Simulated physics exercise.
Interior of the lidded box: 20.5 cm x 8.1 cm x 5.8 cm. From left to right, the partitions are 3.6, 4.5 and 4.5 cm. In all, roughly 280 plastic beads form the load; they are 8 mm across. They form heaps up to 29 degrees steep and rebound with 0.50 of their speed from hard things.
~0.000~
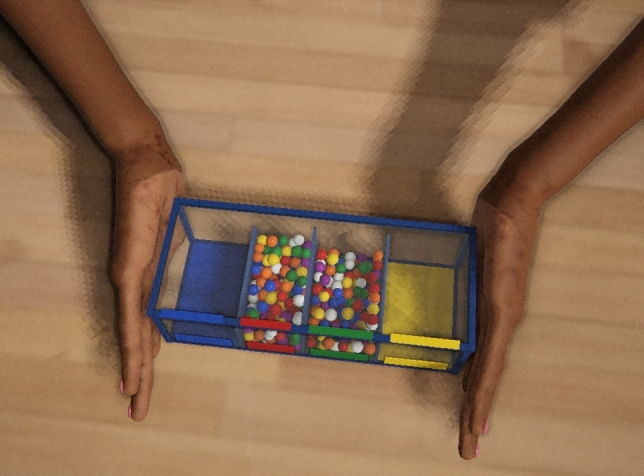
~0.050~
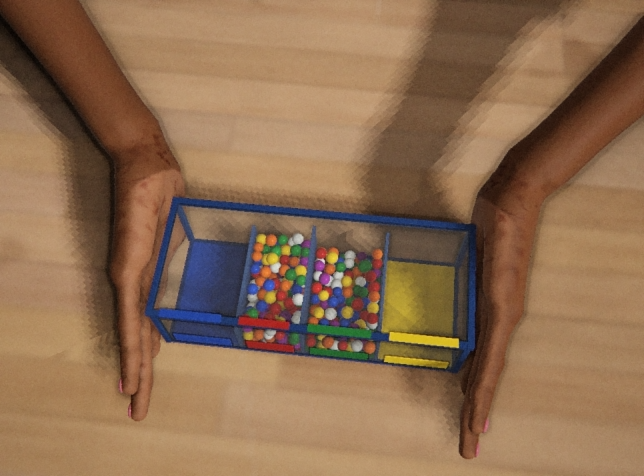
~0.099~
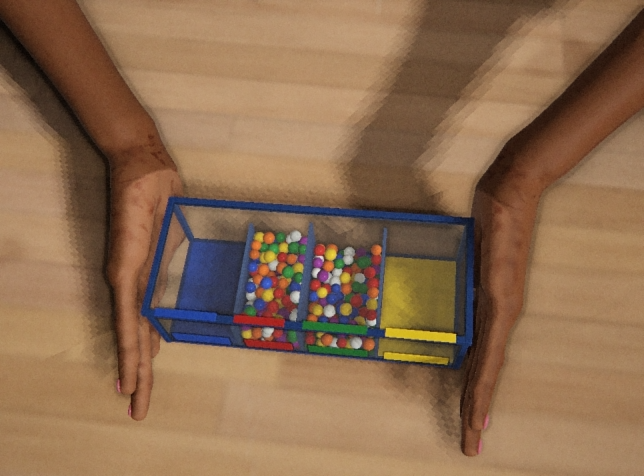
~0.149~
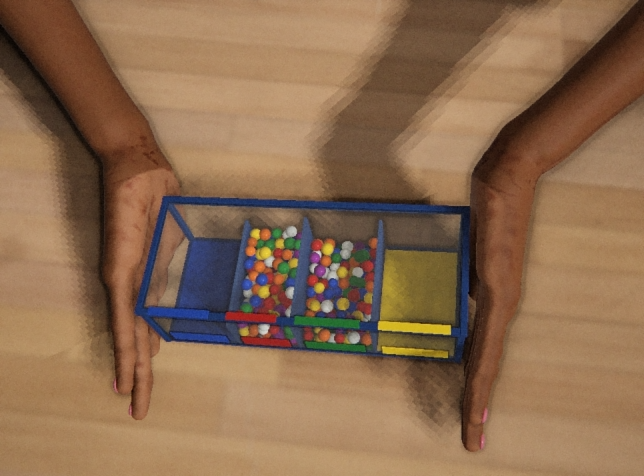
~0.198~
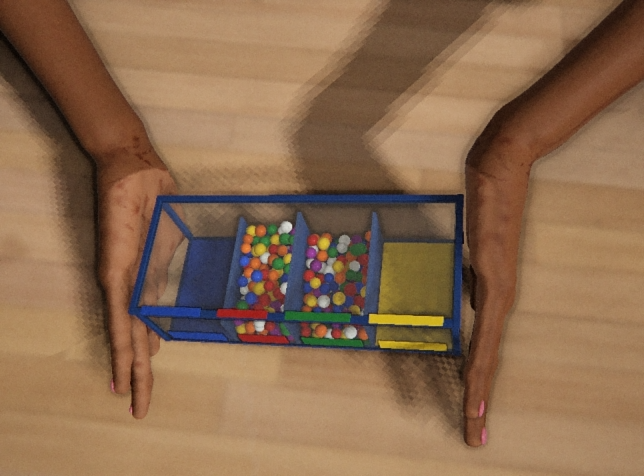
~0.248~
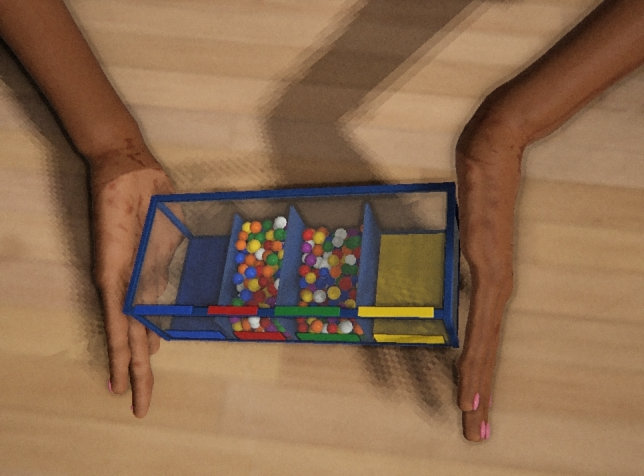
The clip opens on two hands holding a clear, blue-edged box flat between their palms above a pale wooden surface, with colourful beads filling its two middle sections between empty blue and yellow ends. The hands then tilt the box slightly, its left front corner lowest, while the beads stay in their sections.
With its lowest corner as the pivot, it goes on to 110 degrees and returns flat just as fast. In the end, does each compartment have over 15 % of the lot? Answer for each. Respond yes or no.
Red: No; blue: Yes; green: Yes; yellow: No.
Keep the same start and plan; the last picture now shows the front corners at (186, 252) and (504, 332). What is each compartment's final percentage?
Red = 40 %, blue = 0 %, green = 45 %, yellow = 15 %.
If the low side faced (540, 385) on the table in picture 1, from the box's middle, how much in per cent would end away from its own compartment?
Estimate: Some 25 per cent.
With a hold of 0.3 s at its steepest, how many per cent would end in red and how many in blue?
Red 5; blue 65.
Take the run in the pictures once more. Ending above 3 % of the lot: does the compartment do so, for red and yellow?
For red, it does, for yellow, it does not.
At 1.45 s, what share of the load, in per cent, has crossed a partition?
At that instant it's around 40 per cent.
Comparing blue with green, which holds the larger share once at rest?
The blue compartment.
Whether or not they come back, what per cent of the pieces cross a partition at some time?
Around 70 percent.
Then, at 1.45 s, tilt 110 degrees; red 30 %, blue 35 %, green 35 %.
After 2.26 s, tilt 50 degrees; red 5 %, blue 65 %, green 25 %.
After 3.08 s, tilt 0 degrees; red 5 %, blue 65 %, green 25 %.
In the end, at 3.6 s, red 5 %, blue 65 %, green 25 %, yellow 0 %.
